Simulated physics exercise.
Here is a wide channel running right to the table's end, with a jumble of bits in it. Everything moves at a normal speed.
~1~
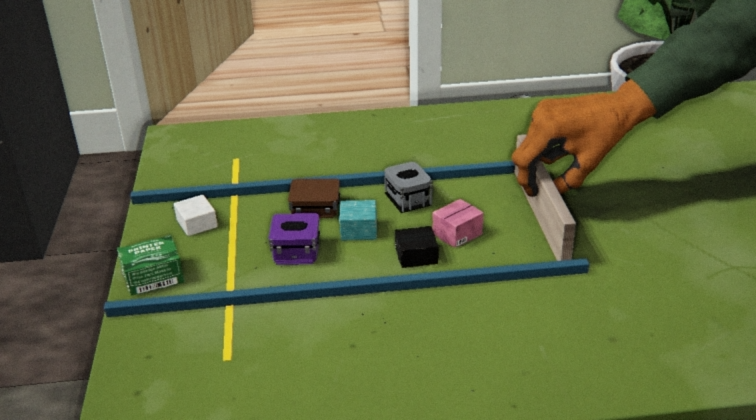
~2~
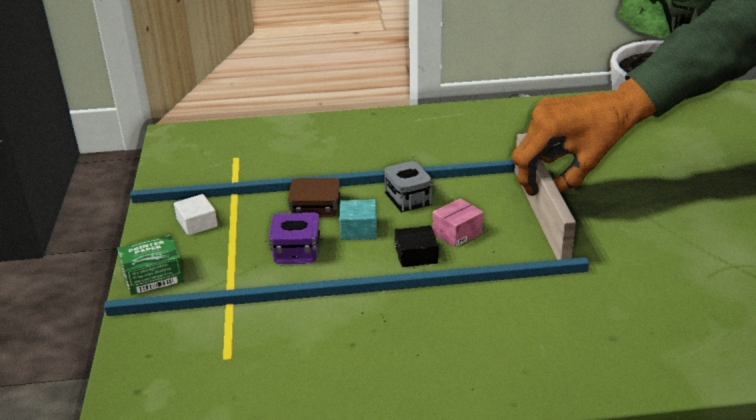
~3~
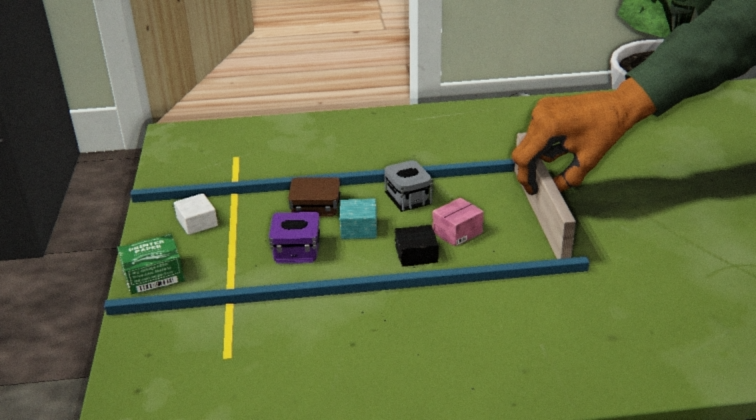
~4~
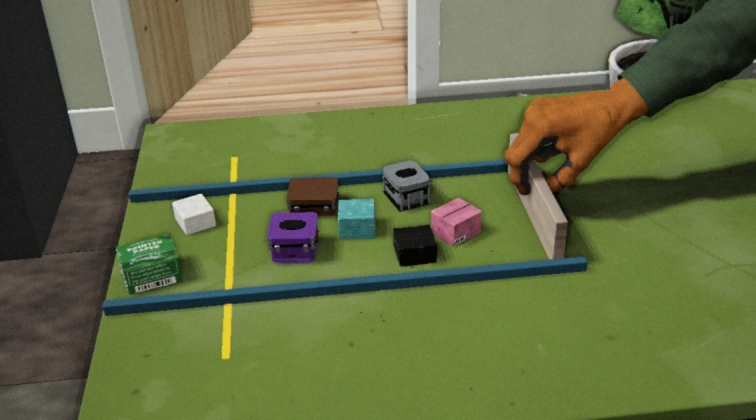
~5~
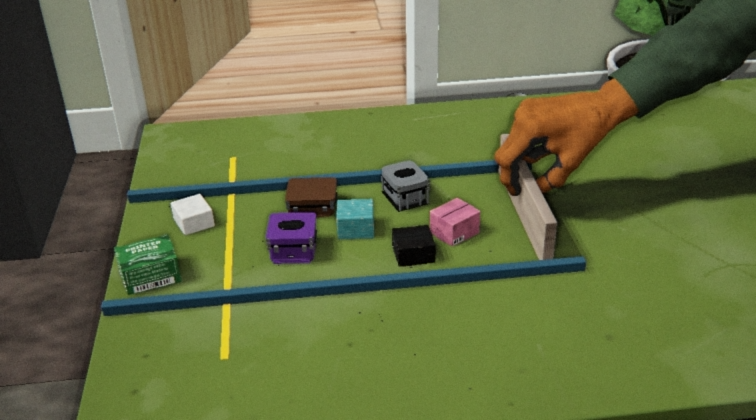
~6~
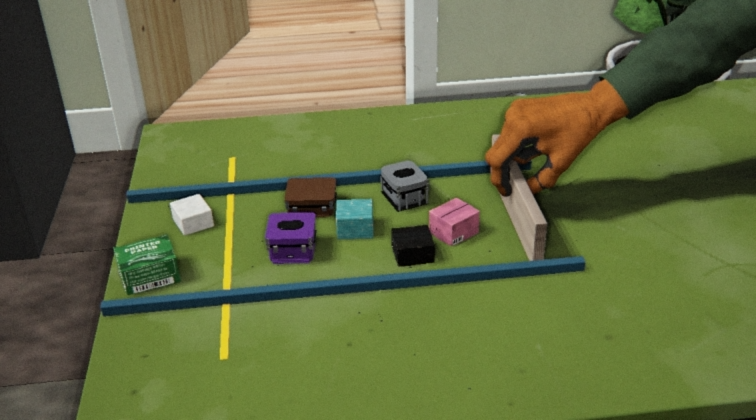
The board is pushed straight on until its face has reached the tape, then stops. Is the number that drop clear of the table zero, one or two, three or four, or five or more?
I predict the count lost over the end will be nil.
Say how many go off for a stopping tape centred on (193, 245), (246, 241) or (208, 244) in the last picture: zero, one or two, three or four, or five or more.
Going through the tapes in order, the count is 1 or 2, then not one, then just one or two.
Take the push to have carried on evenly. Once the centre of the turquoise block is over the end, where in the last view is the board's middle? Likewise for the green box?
(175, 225) and then (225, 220), give or take.
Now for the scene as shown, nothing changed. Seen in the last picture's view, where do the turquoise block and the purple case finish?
Roughly (171, 234) for the first and roughly (167, 259) for the second.
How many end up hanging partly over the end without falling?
2 in all.
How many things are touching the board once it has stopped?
Contact count: 3.
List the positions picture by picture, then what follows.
Green box (151, 265); white block (196, 216); purple case (295, 239); board (542, 196); tape (232, 243), in the first picture.
White block (196, 214); pink box (458, 223), in the second picture.
Purple case (296, 238); turquoise block (359, 219), in the third picture.
Green box (149, 264); board (535, 195), in the fourth picture.
White block (193, 214); brown case (312, 199), in the fifth picture.
Green box (147, 265); white block (192, 214); purple case (292, 238); board (516, 196); tape (229, 242), in the sixth picture.
Soon after, none off yet; green box at rest near (147, 265); white block at rest near (192, 214); purple case at rest near (292, 238).
Then, none off yet; green box at rest near (147, 265); white block at rest near (192, 214); purple case moved about its own width near (237, 252).
At rest, the number that fall off is zero.
